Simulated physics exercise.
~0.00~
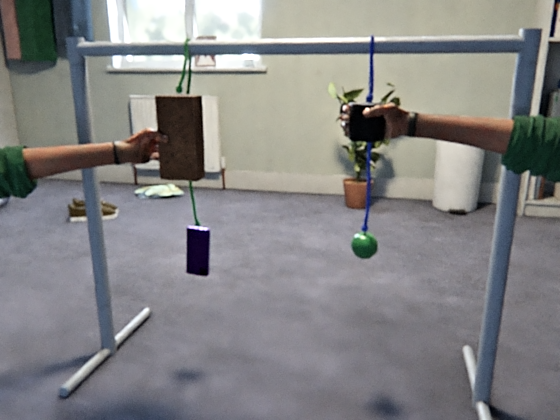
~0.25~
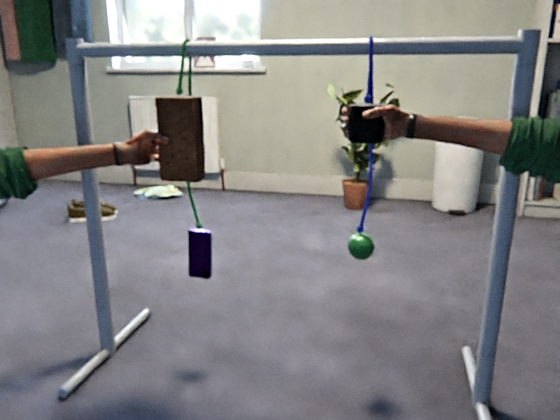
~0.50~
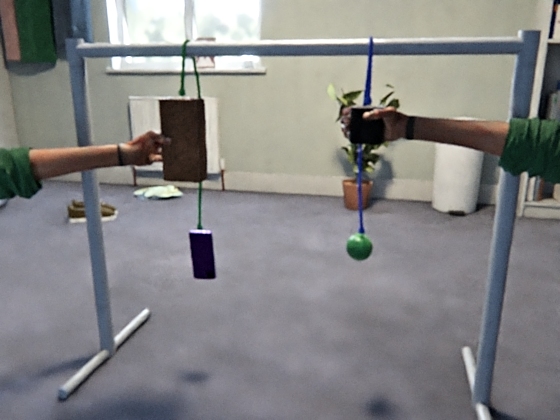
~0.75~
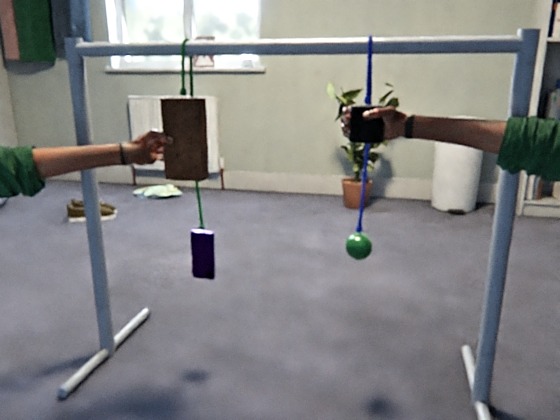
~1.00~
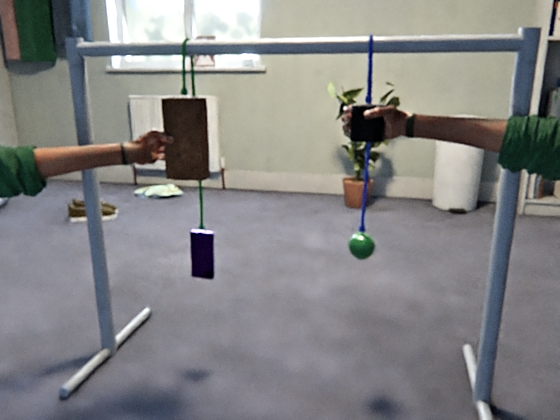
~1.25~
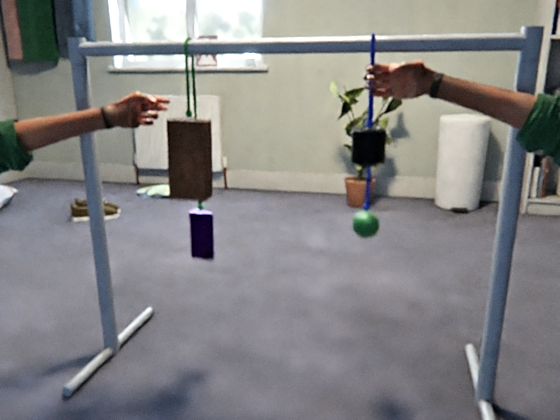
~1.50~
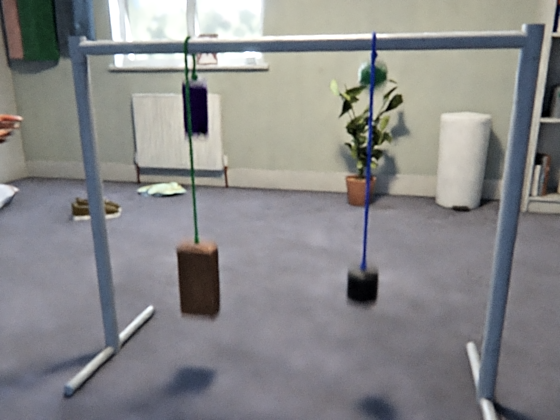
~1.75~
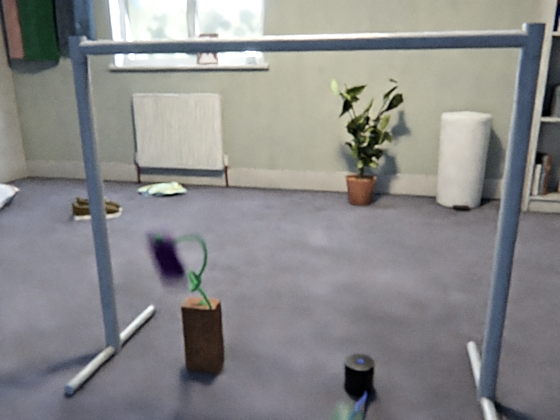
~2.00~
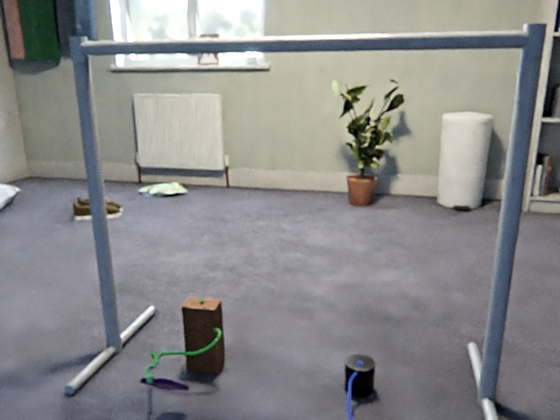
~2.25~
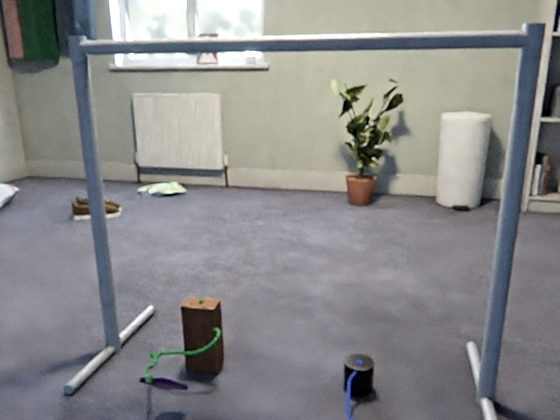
Two hands releasing a brick and a small black block corded over a rail, both dropping to the floor and staying there.
